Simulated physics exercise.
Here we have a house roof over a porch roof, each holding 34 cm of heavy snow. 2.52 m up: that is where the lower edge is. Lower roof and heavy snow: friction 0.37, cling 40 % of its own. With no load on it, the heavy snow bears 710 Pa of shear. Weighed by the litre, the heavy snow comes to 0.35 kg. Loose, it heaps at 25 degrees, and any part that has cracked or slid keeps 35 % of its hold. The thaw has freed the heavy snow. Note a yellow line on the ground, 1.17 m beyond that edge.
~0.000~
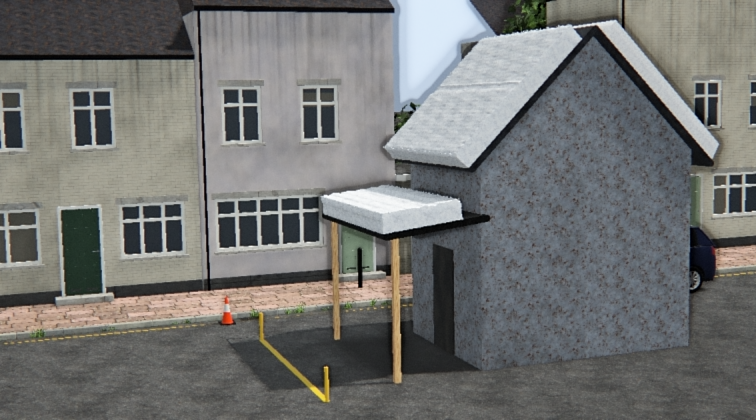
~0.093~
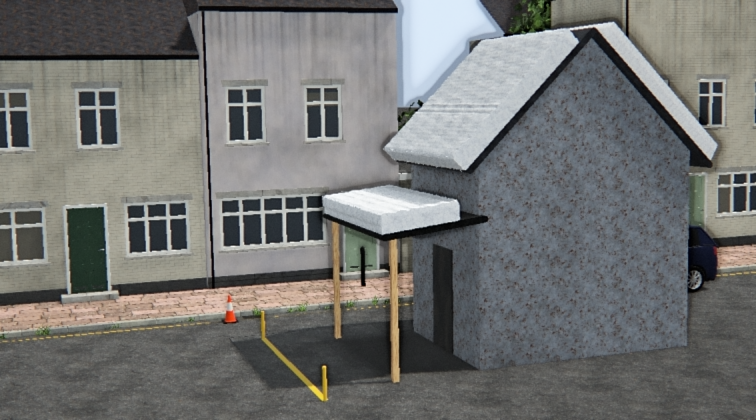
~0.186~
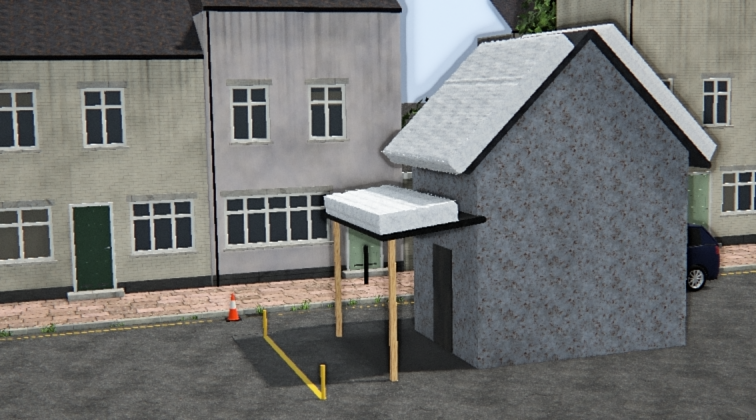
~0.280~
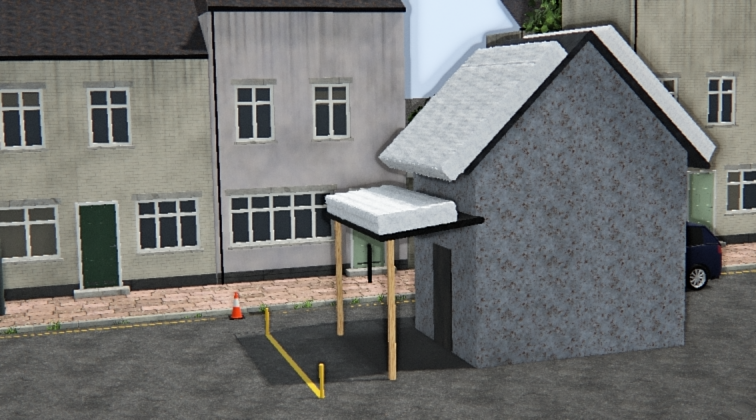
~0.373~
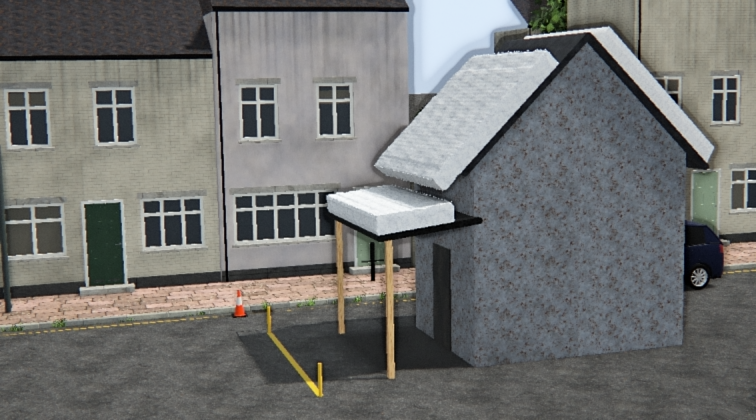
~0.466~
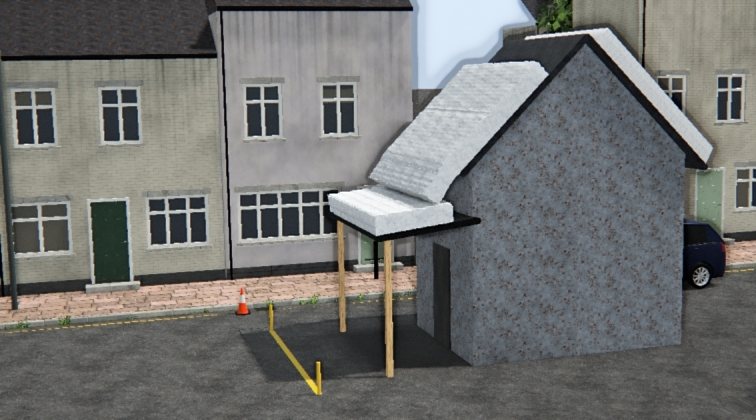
Thick snow slides down the left slope of a house roof above a snow-covered porch.
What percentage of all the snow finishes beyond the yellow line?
About 44 %.
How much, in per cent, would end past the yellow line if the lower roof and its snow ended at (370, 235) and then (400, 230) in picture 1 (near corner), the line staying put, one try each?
Try 1: Near 40 %; try 2: Near 55 %.
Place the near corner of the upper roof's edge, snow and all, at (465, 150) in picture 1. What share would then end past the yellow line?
Result: Near 55 %.
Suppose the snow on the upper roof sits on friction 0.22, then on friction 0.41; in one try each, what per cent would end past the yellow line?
Respectively 40 percent and 25 percent.
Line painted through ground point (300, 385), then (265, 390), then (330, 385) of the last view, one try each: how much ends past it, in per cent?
First try around 40 per cent, second around 25 per cent, third around 50 per cent.
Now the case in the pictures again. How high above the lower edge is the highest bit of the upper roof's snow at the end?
Roughly 0.5 m.
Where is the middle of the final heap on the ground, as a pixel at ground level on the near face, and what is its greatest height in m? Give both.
It sits close to (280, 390), some 0.4 m high.
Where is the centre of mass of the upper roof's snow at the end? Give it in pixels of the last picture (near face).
I'd put it at around pixel (317, 321).
After 1.02 s, none is below the lower edge and 0 % is past the line.
After 1.68 s, 51 % is below the lower edge and 34 % is past the line.
After 2.34 s, 64 % is below the lower edge and 44 % is past the line.
After 3.00 s, 64 % is below the lower edge and 44 % is past the line.
After 3.10 s, 64 % is below the lower edge and 44 % is past the line.
